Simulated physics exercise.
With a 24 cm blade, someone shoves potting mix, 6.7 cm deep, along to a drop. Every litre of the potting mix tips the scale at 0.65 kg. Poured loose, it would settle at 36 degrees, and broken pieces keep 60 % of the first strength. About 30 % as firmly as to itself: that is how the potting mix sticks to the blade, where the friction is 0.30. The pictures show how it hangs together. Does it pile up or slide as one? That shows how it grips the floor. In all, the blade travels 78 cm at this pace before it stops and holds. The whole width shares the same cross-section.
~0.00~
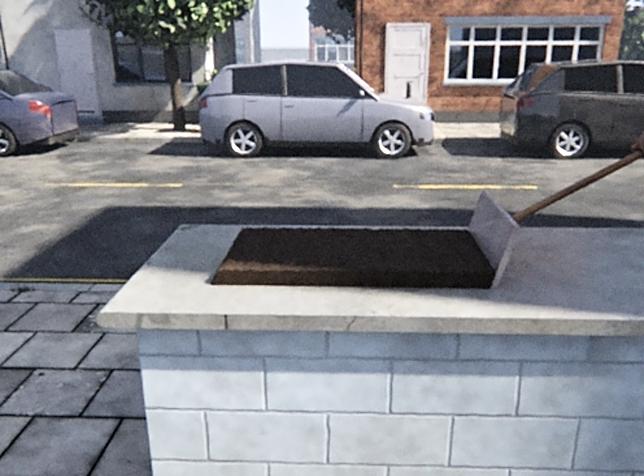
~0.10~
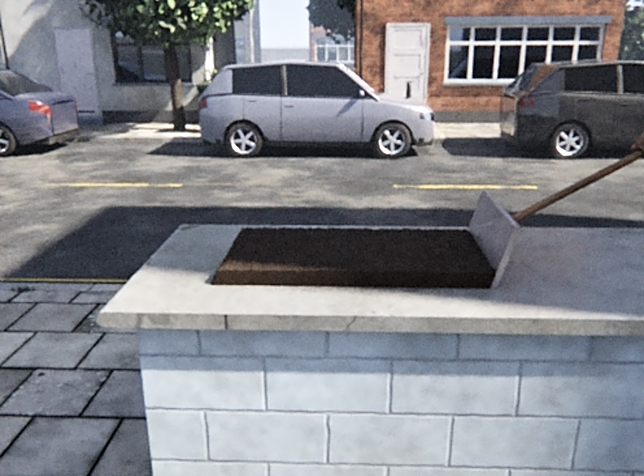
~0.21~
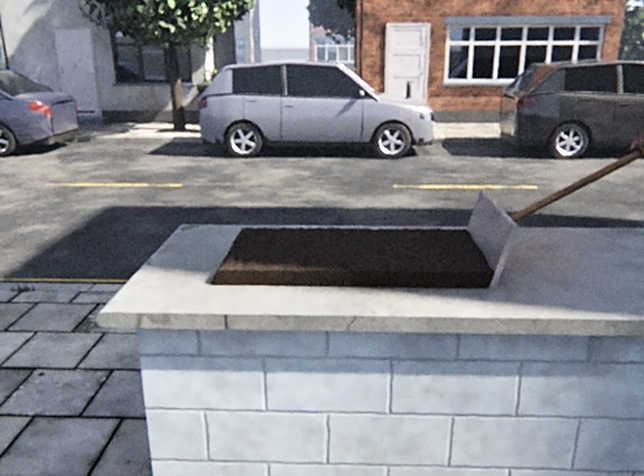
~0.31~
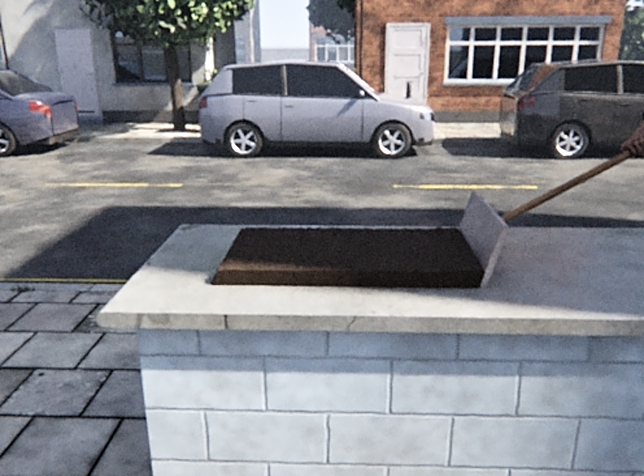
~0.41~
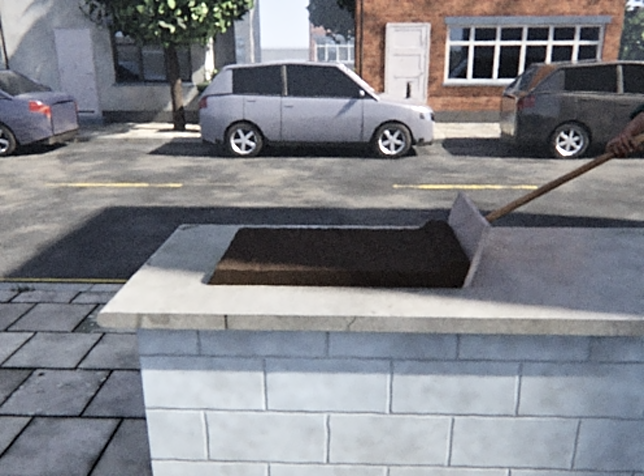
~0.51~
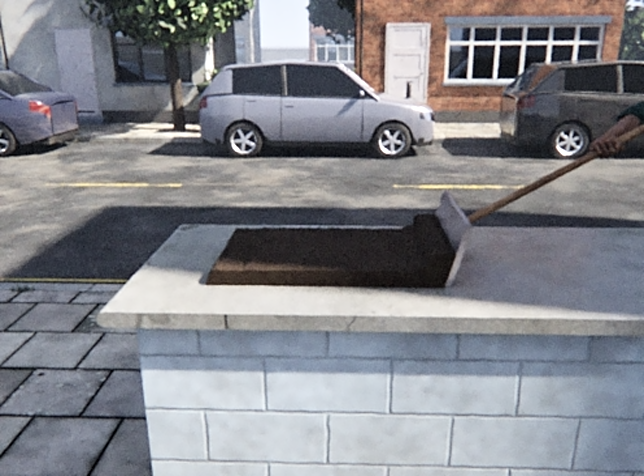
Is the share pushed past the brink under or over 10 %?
Result: North of 10 %.
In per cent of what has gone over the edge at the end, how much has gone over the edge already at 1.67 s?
About 60 %.
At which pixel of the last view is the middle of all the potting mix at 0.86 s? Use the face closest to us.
Close to (298, 275) in the last picture.
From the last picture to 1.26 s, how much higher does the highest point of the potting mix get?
Measured change: Around 6 cm.
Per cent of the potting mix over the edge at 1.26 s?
That comes to about 0 per cent.
After 0.86 s, 0 % has gone over the edge.
After 1.26 s, 0 % has gone over the edge.
After 1.67 s, 12 % has gone over the edge.
After 2.07 s, 19 % has gone over the edge.
After 2.17 s, 19 % has gone over the edge.
